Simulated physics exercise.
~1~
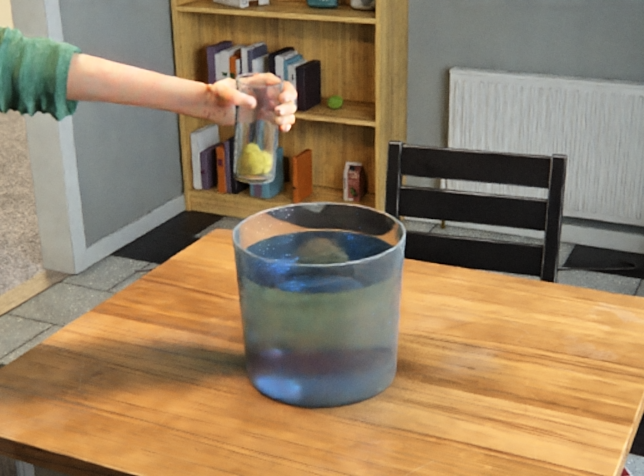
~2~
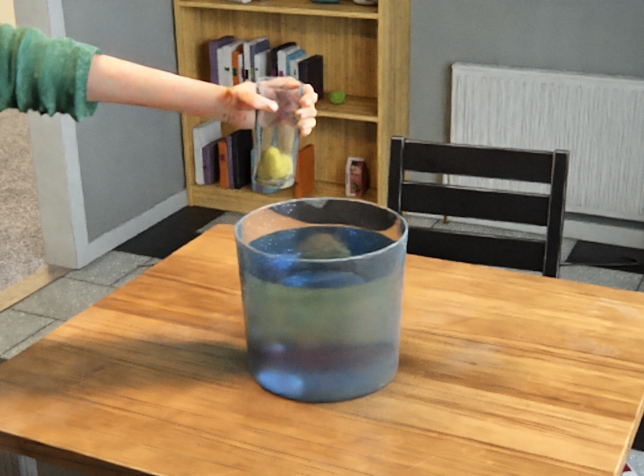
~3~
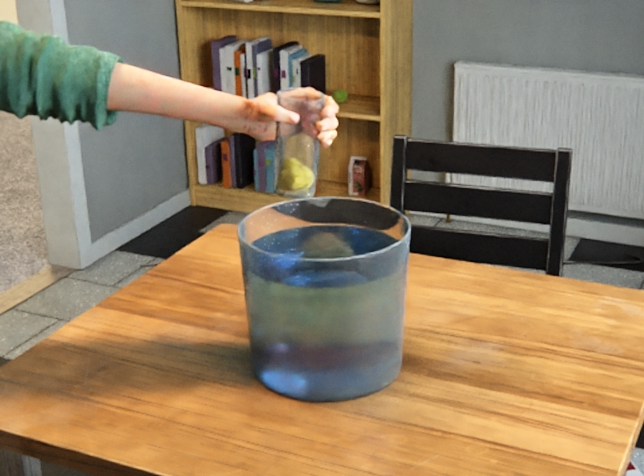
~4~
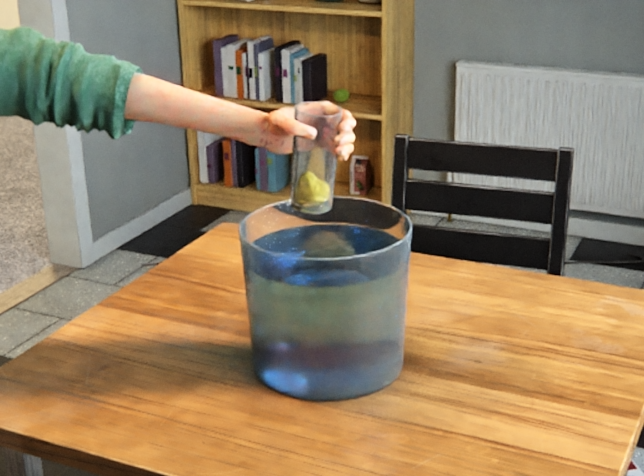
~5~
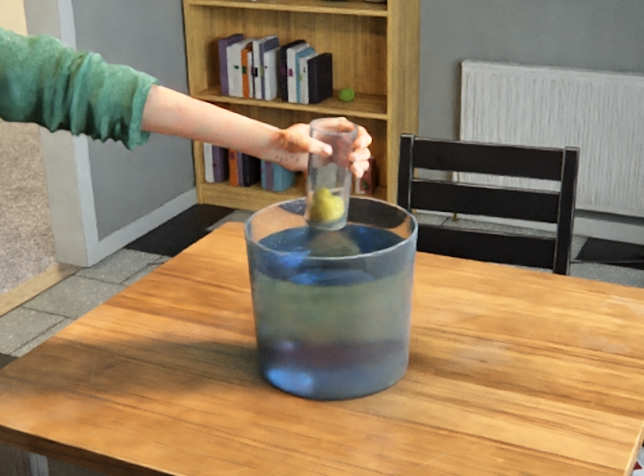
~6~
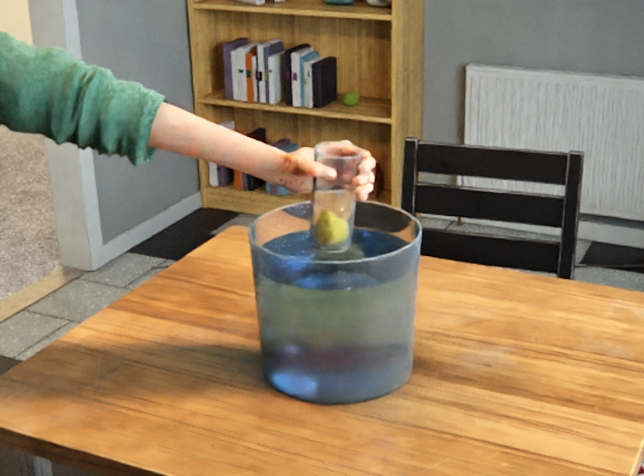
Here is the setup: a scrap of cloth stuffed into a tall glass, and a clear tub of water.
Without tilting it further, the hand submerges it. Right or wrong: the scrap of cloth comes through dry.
Wrong.
A moment on, the tall glass enters the water.
Further on, water pours in as the air escapes.
When it is over, the tall glass is under, flooded, and the scrap of cloth is wet.
